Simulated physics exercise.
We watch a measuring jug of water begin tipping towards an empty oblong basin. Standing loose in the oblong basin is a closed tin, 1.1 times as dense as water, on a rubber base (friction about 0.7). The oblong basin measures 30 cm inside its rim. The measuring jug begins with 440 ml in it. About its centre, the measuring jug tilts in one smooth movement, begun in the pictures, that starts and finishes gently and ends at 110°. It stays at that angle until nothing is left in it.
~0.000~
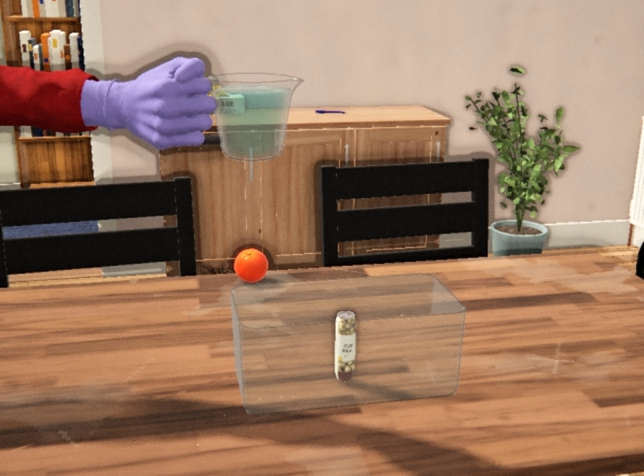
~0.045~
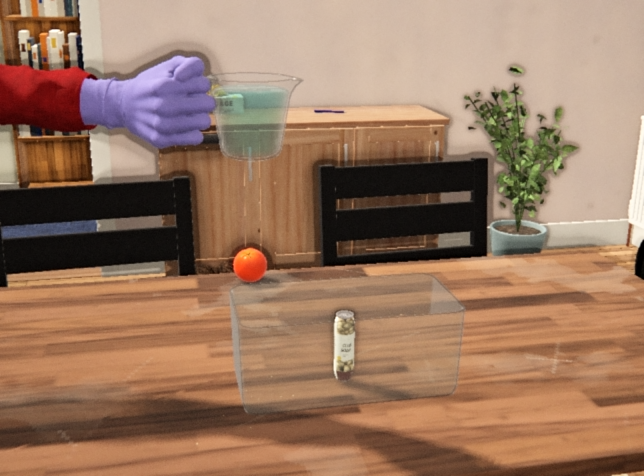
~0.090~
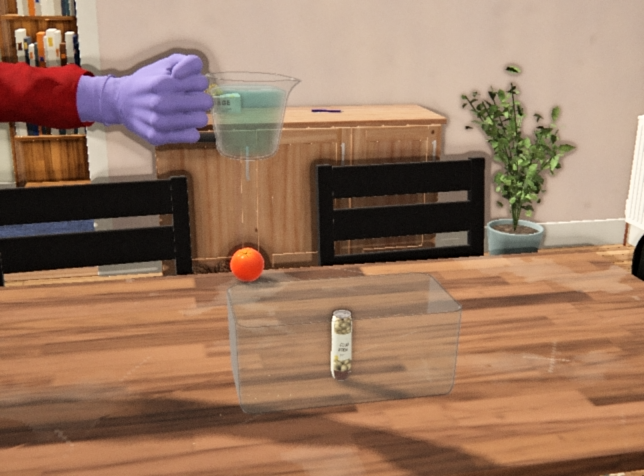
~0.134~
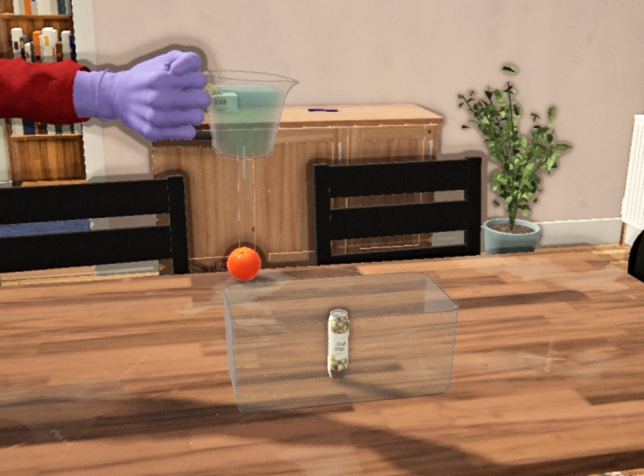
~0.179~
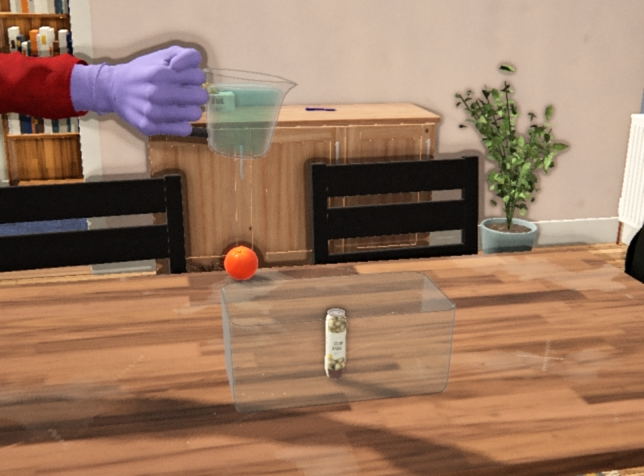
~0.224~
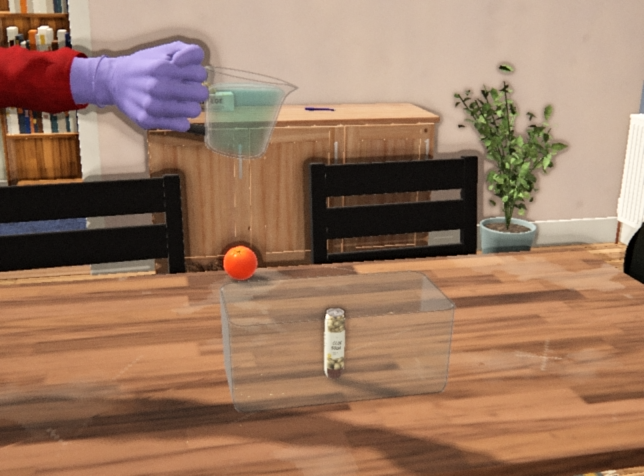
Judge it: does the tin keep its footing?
Yes, it keeps its footing.
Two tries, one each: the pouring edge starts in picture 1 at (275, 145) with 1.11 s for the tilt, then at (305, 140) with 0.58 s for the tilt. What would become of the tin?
Trial 1 - tin tips; trial 2 - tin tips.
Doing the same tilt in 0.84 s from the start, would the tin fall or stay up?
The tin remains upright.
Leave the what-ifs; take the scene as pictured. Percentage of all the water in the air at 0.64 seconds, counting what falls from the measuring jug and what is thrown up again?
Roughly 28 percent.
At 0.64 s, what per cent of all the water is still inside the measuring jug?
Around 68 percent.
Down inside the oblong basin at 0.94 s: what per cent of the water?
About 60 %.
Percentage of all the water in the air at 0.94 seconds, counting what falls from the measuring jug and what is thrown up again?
About 30 percent.
After 0.64 s the tilt is 68° and 68 per cent is still to pour; the tin stands where it began.
After 0.94 s the tilt is 104° and 10 per cent is still to pour; the tin stands where it began.
After 1.26 s the tilt is 110° and 0 per cent is still to pour; the tin stands where it began.
After 1.61 s the tilt is 110° and 0 per cent is still to pour; the tin stands where it began.
In the end the tin stands where it began.
